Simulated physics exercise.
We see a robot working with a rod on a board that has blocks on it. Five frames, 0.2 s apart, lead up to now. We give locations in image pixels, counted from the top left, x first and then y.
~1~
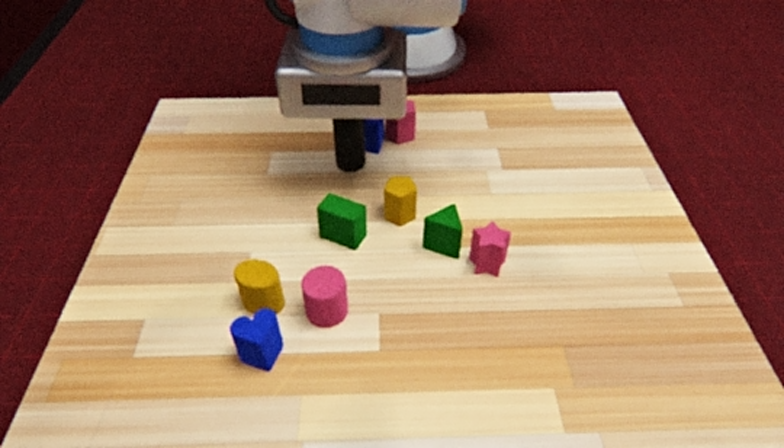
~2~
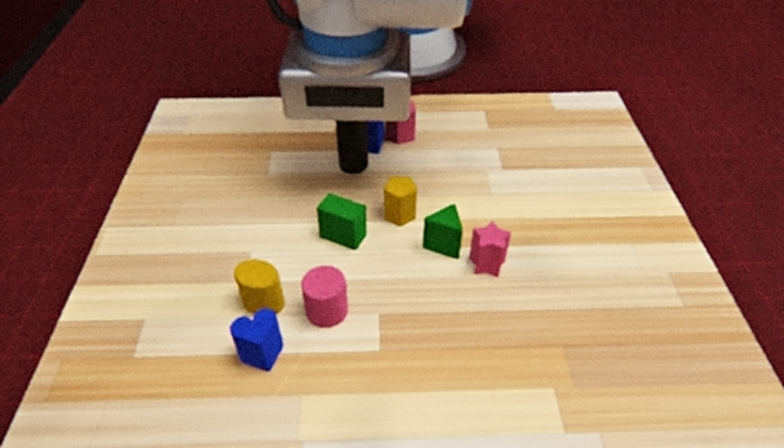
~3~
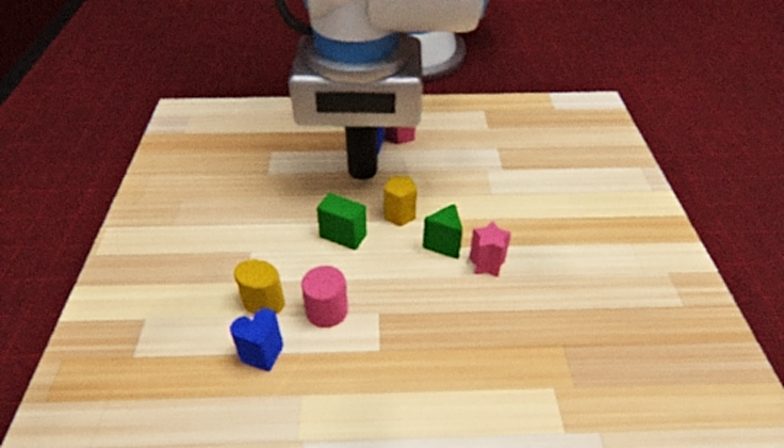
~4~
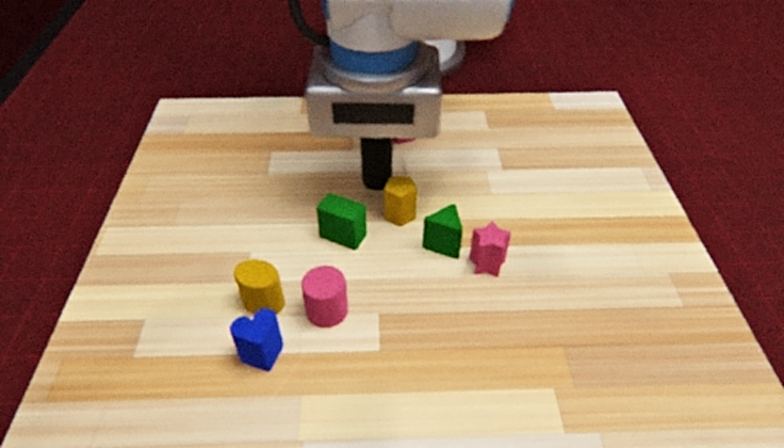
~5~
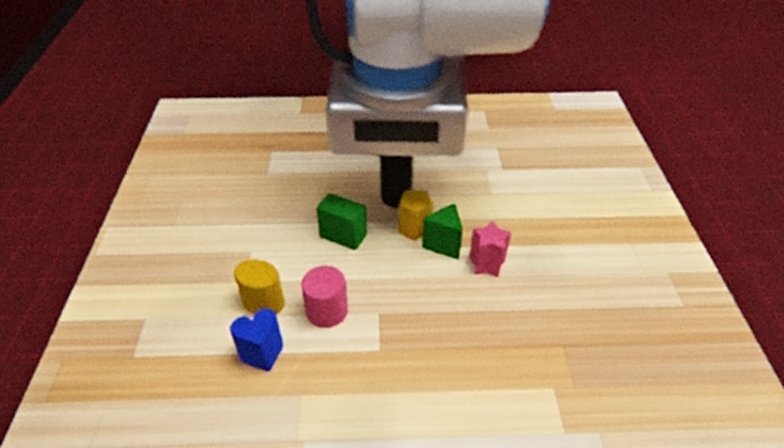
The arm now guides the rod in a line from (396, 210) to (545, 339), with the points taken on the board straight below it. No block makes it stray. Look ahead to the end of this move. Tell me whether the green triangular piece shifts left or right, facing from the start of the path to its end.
That's a shift to the right.
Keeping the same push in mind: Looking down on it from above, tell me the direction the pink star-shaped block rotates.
Overhead view: Anti-clockwise.
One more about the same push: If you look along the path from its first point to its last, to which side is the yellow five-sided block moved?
It's pushed right.
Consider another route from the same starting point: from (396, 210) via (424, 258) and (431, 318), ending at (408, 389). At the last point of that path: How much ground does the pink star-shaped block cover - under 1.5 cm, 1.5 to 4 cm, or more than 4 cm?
That one ends up 1.5 to 4 cm from where it is now.
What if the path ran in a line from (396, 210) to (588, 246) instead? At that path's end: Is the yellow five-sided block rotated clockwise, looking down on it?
Short answer: Yes.
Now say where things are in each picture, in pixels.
Rod tip at (351, 164); block tops, green oblong at (341, 206); yellow five-sided block at (400, 185); green triangular piece at (447, 216); pink star-shaped block at (493, 234), in the first frame.
Rod at (354, 166); blocks unchanged, in the second frame.
Rod at (363, 172); blocks unchanged, in the third frame.
Rod at (377, 182); blocks unchanged, in the fourth frame.
Rod at (396, 199); green oblong at (341, 206); yellow five-sided block at (416, 199); green triangular piece at (447, 216); pink star-shaped block at (493, 234), in the fifth frame.
The first path, step by step. One third of the way, rod at (441, 236); yellow five-sided block at (457, 242), turned 30° clockwise; green triangular piece at (486, 254), turned 45° anticlockwise; pink star-shaped block at (513, 241), turned 30° anticlockwise.
Two thirds of the way, rod at (492, 279); yellow five-sided block at (483, 286), turned 110° clockwise; green triangular piece at (522, 290), turned 45° anticlockwise; pink star-shaped block at (524, 245), turned 80° anticlockwise.
At the end, rod at (549, 328); green oblong in place; yellow five-sided block at (484, 290), turned 120° clockwise; green triangular piece at (554, 340), turned 50° clockwise; pink star-shaped block at (526, 247), turned 95° anticlockwise.
